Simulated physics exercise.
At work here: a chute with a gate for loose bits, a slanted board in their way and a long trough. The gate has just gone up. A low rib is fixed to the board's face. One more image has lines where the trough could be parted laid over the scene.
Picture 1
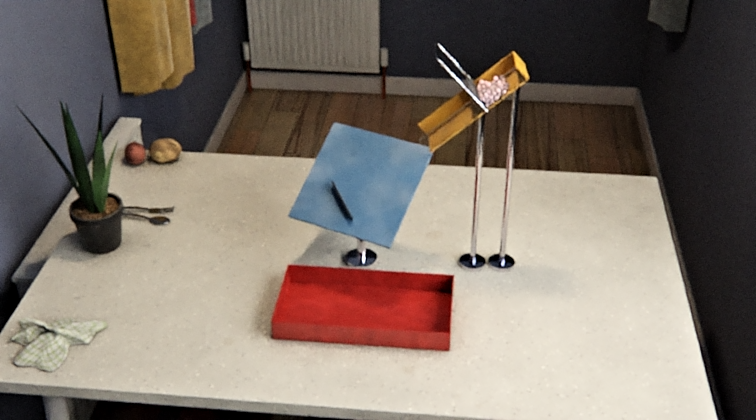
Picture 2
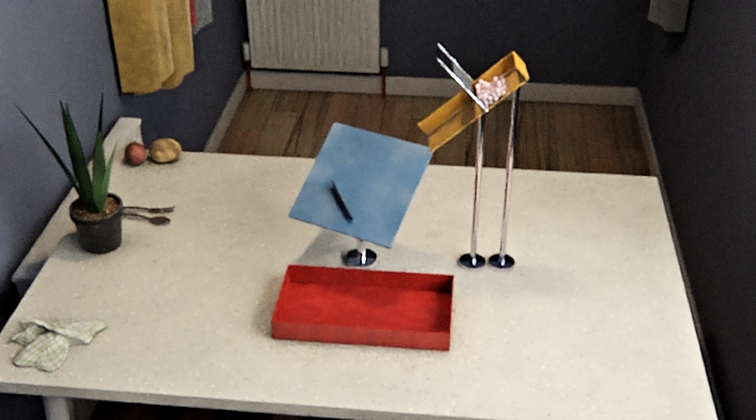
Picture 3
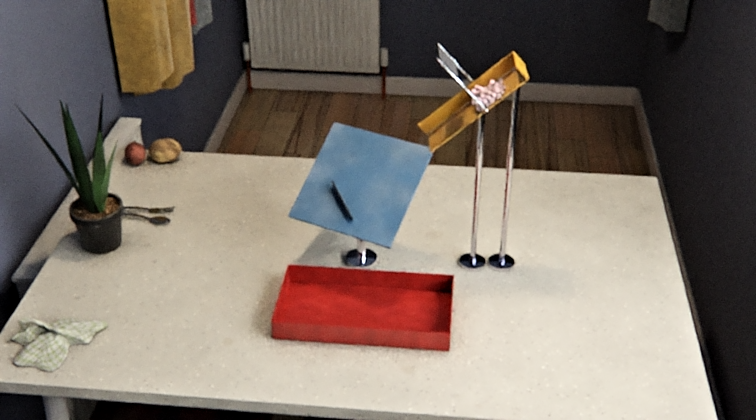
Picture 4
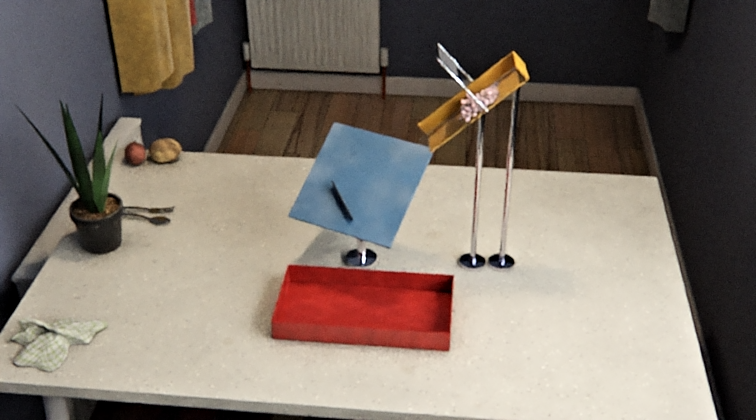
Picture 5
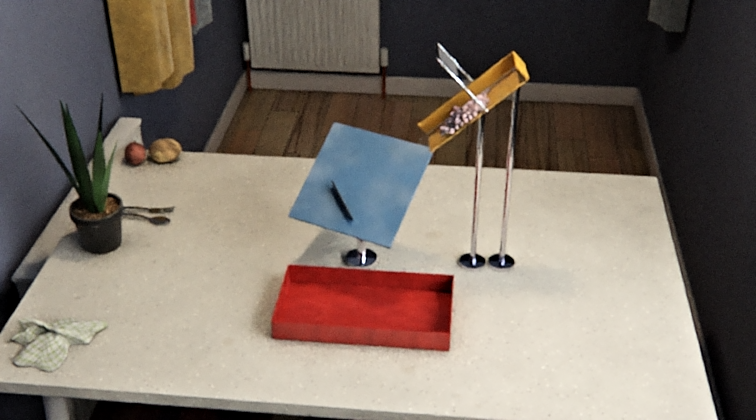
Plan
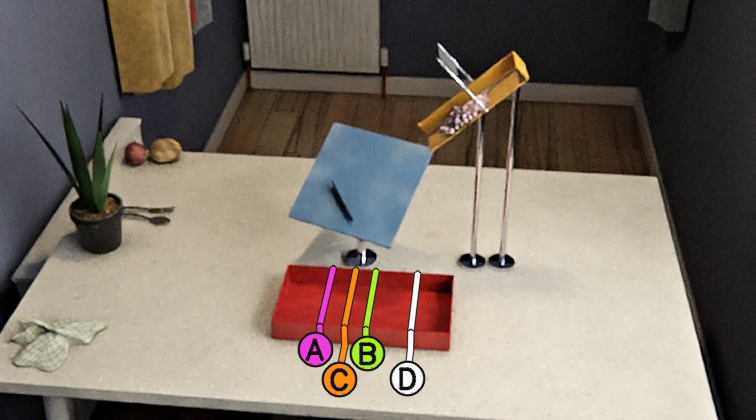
On a white table, pale pink beads sliding down a sloping yellow chute toward the left, above a tilted blue board and red tray.
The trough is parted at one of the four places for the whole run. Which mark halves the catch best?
Take C.
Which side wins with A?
Right.
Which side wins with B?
Left.
On the marked copy, line A crosses the front rim at (319, 325); line B crosses the front rim at (365, 328); line C crosses the front rim at (344, 326); line D crosses the front rim at (410, 331).
For line A, of what is caught, about a tenth on the left of the divider, the larger part on the right.
For line B, of what is caught, almost all on the left of the divider, about a tenth on the right.
For line C, of what is caught, roughly half on the left of the divider, roughly half on the right.
For line D, of what is caught, every piece on the left of the divider, not one piece on the right.
